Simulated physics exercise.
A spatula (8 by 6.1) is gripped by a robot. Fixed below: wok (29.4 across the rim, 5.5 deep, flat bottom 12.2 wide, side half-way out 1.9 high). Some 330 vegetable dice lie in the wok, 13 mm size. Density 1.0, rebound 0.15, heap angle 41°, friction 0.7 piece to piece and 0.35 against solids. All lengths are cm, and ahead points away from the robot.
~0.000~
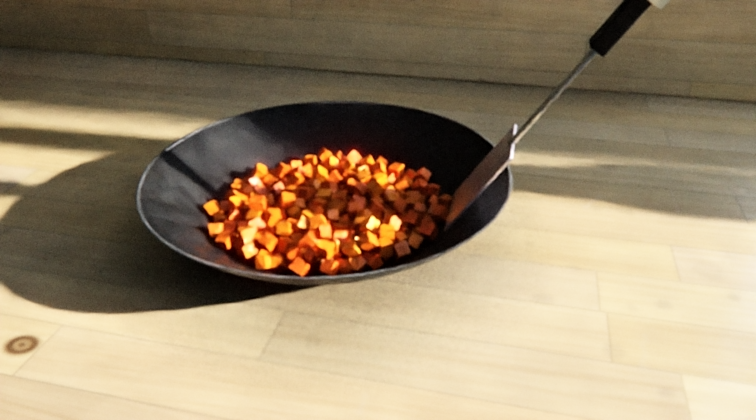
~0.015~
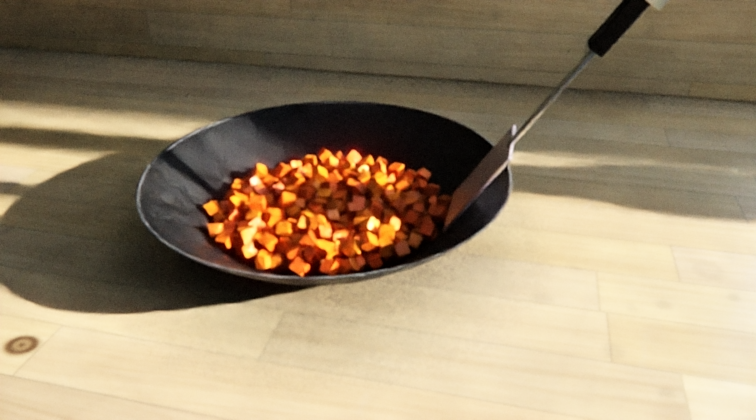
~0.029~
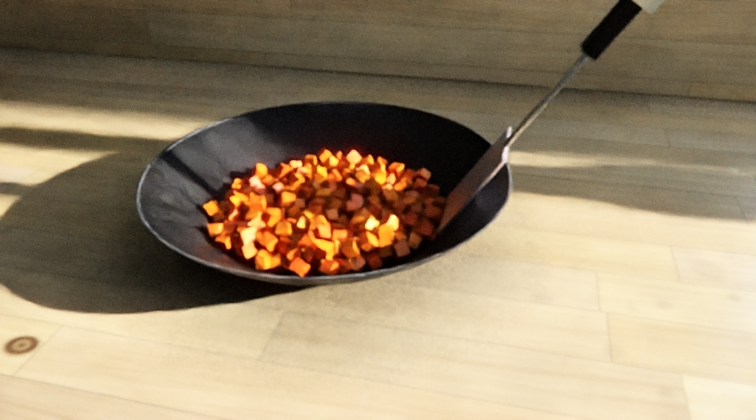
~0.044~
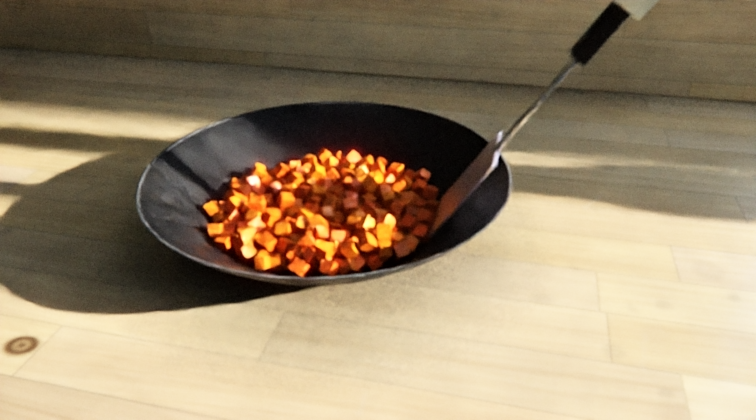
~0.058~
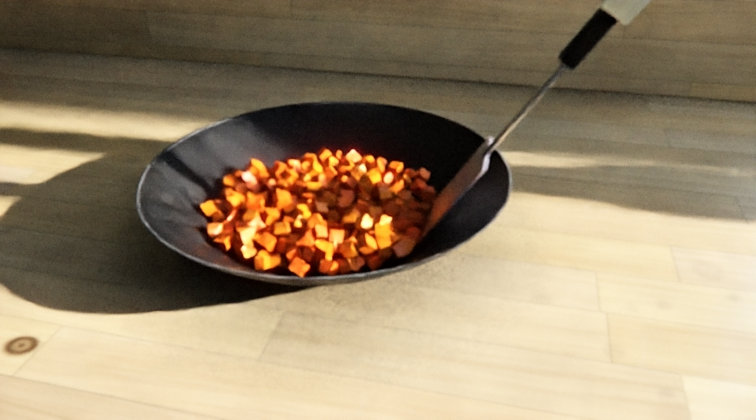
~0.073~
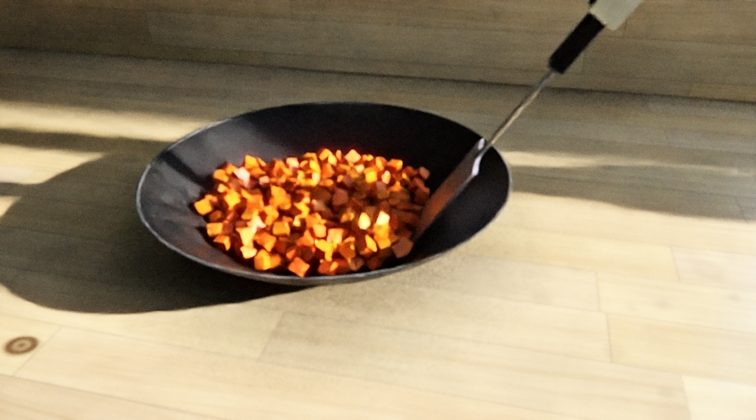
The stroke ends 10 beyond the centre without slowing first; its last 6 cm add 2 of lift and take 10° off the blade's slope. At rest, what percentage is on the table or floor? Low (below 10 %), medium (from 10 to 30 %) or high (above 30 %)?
On the table or floor the share is medium, from 10 to 30 %.
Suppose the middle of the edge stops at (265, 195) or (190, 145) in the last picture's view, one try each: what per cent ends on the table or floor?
About 5 and 35 per cent.
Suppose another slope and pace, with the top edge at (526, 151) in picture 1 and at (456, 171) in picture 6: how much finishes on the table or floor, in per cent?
Some 35 per cent.
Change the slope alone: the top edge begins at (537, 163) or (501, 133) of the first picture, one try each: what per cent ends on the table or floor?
About 15 and 25 per cent.
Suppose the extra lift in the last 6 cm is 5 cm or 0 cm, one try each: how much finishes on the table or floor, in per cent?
Some 15 and 15 per cent.
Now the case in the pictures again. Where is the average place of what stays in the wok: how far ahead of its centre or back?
Roughly 4.5 cm ahead.
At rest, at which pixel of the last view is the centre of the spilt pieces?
At about (123, 203).
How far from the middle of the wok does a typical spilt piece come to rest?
Some 20 cm.
After 0.22 s, sloping 57°, highest piece 7 above the table; 332 in the wok.
After 0.37 s, sloping 54°, highest piece 8 above the table; 321 in the wok, 7 on the table or floor, 4 on the blade or in flight.
After 0.64 s, sloping 47°, highest piece 7 above the table; 271 in the wok, 59 on the table or floor, 2 on the blade or in flight.
After 1.69 s, sloping 47°, highest piece 7 above the table; 271 in the wok, 61 on the table or floor.
In the end, 271 in the wok, 61 on the table or floor. That is 18 % on the table or floor.
